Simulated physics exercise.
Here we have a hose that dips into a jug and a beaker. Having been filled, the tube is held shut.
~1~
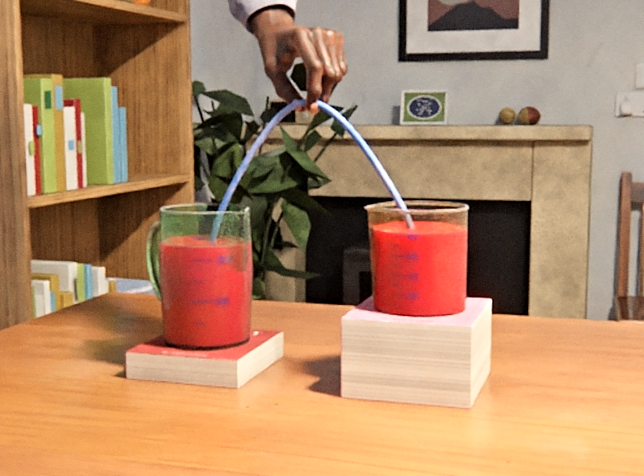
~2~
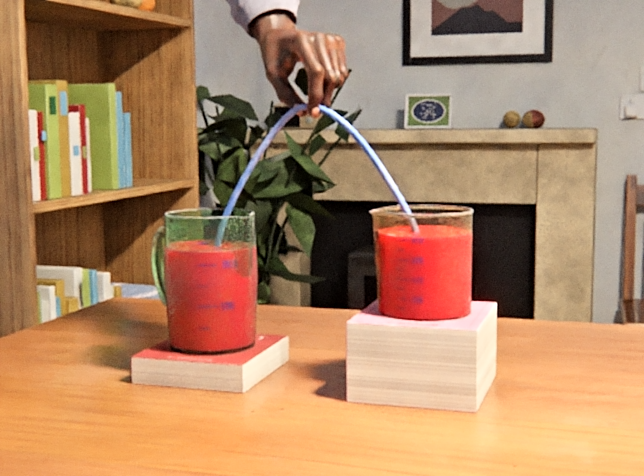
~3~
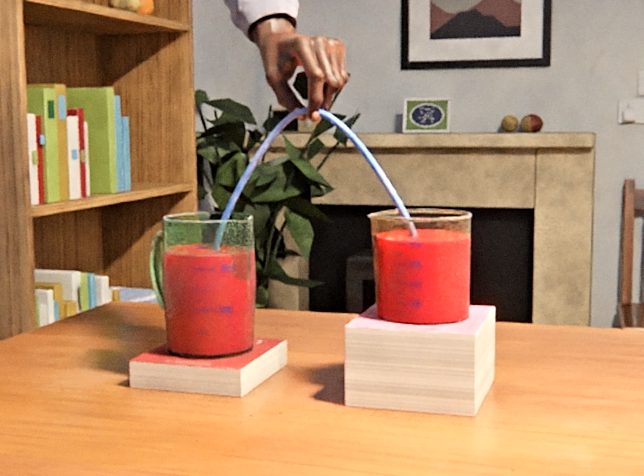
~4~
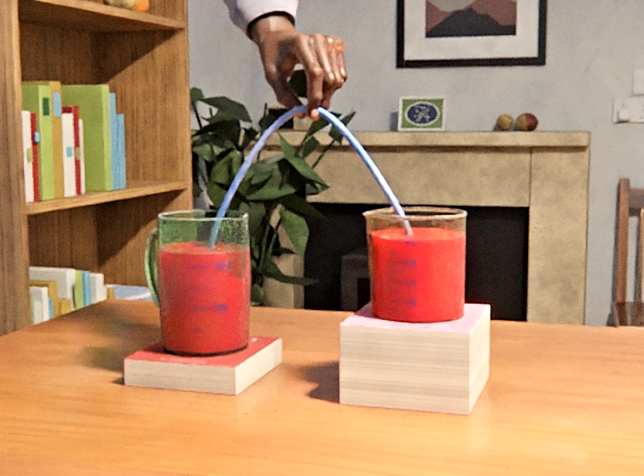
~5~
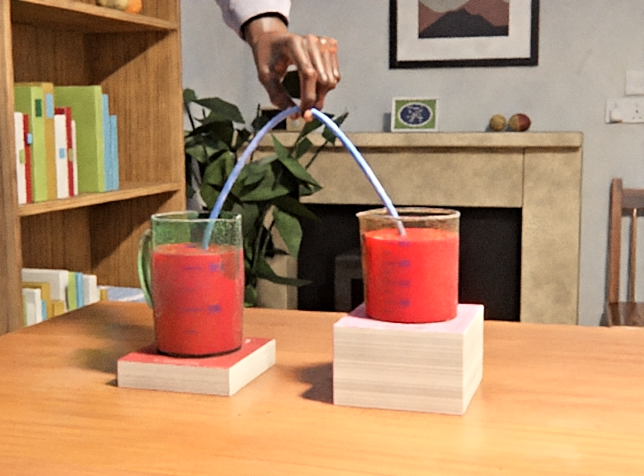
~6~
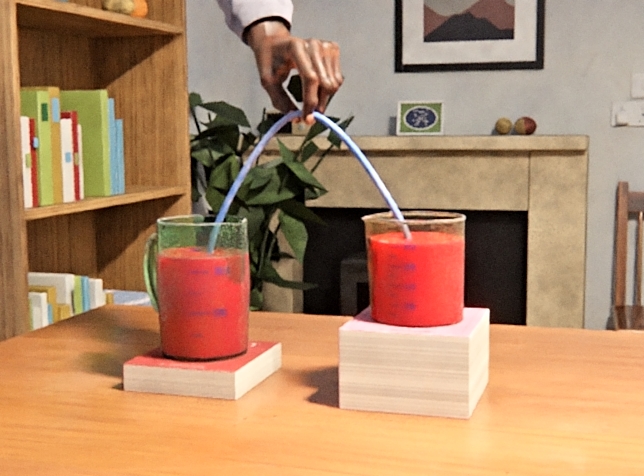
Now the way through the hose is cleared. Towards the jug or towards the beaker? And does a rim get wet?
The liquid moves to the left side, and the one getting it does not overflow.
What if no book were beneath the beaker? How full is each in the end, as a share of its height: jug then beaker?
Final levels, in order: Approx. 50 % / 100 %.
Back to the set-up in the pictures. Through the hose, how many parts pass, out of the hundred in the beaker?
About 15 in a hundred.
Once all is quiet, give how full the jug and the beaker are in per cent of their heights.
80 and 65 per cent, in that order.
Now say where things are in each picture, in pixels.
The first picture shows still shut; jug (206, 273) about three quarters full, up on the thick book; beaker (420, 256) about three quarters full, up on the book.
In the second picture, the hose is pinched; jug about three quarters full, surface at (211, 246); beaker about three quarters full, surface at (425, 232).
The third picture shows nothing flows; jug (210, 281) about three quarters full; beaker (423, 264) about three quarters full.
The fourth picture shows fingers on the hose; jug about three quarters full, surface at (204, 248); beaker about three quarters full, surface at (419, 235).
The fifth picture shows still shut; jug (198, 280) about three quarters full, up on the thick book; beaker (412, 263) about three quarters full, up on the book.
In the sixth picture, the hose is pinched; jug about three quarters full, surface at (203, 253); beaker about three quarters full, surface at (418, 239).
Shortly, the jug is about three quarters full; the beaker is about three quarters full.
Then, the jug is about three quarters full; the beaker is about two thirds full.
At the finish, the jug is about three quarters full; the beaker is about two thirds full; the two surfaces are level.
